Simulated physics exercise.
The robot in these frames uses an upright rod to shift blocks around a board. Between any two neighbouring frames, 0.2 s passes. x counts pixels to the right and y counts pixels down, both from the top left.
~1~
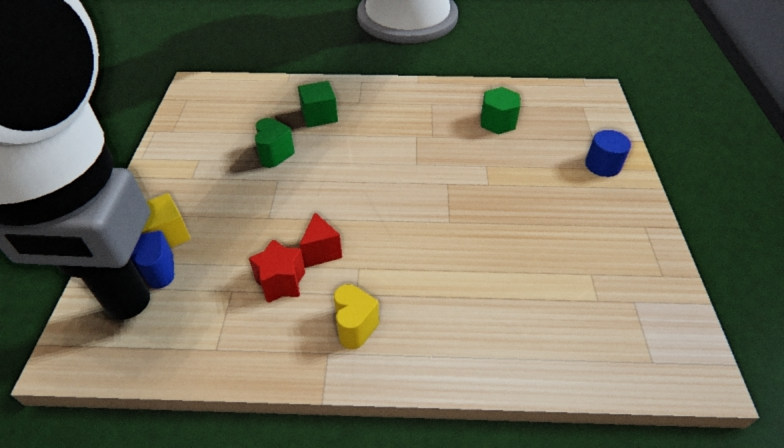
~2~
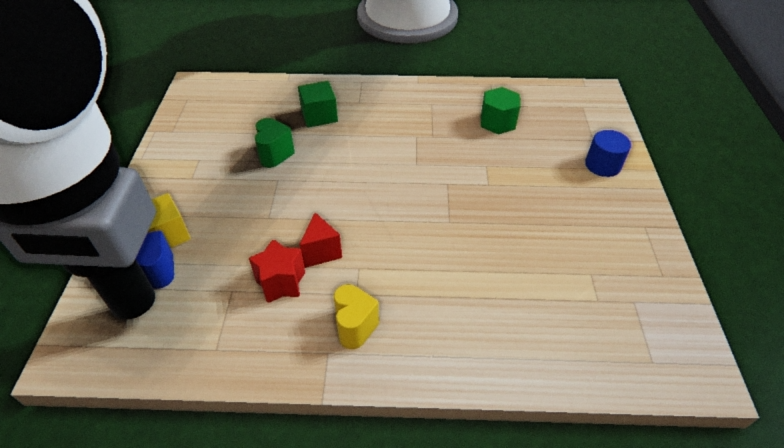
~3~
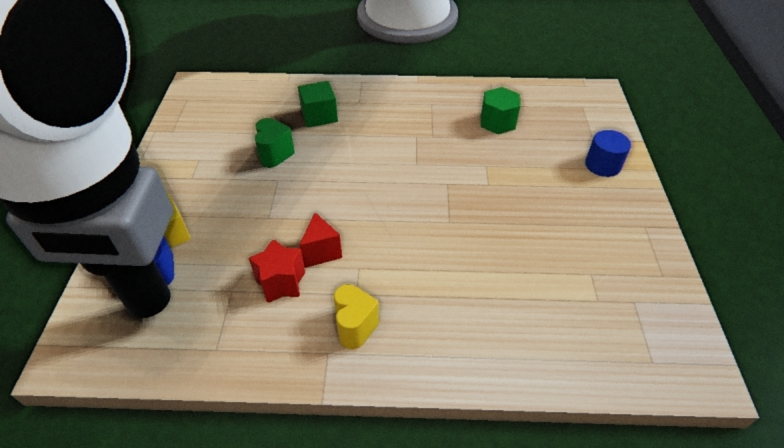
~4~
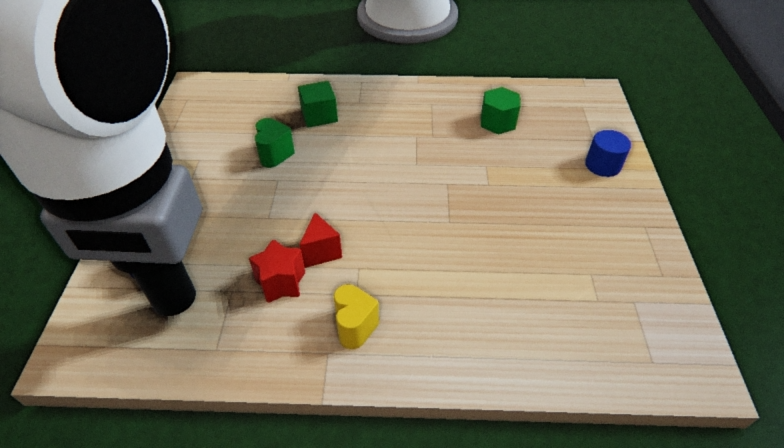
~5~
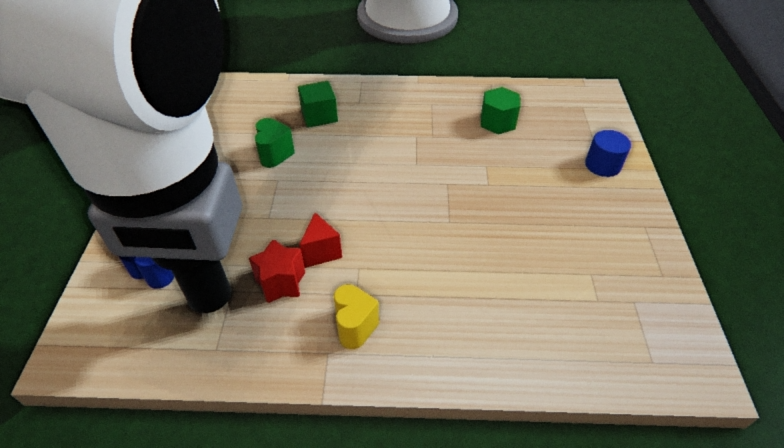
A robot arm slides its black rod rightward across the board while the blocks stay still.
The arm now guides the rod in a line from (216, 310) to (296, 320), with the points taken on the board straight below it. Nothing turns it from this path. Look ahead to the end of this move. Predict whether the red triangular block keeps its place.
It is not moved.
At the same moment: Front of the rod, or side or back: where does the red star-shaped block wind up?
It escapes to one side.
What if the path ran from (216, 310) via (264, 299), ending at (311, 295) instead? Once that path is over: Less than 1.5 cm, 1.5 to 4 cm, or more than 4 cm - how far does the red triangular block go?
Band: 1.5 to 4 cm.
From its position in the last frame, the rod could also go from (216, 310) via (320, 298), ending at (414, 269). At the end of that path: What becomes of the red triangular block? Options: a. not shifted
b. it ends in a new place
I choose b.
The first path, step by step. Halfway along, rod (252, 301); nothing pushed yet.
At the end, rod (293, 306); red star-shaped block (290, 261), turned 55° anticlockwise; red triangular block not moved.
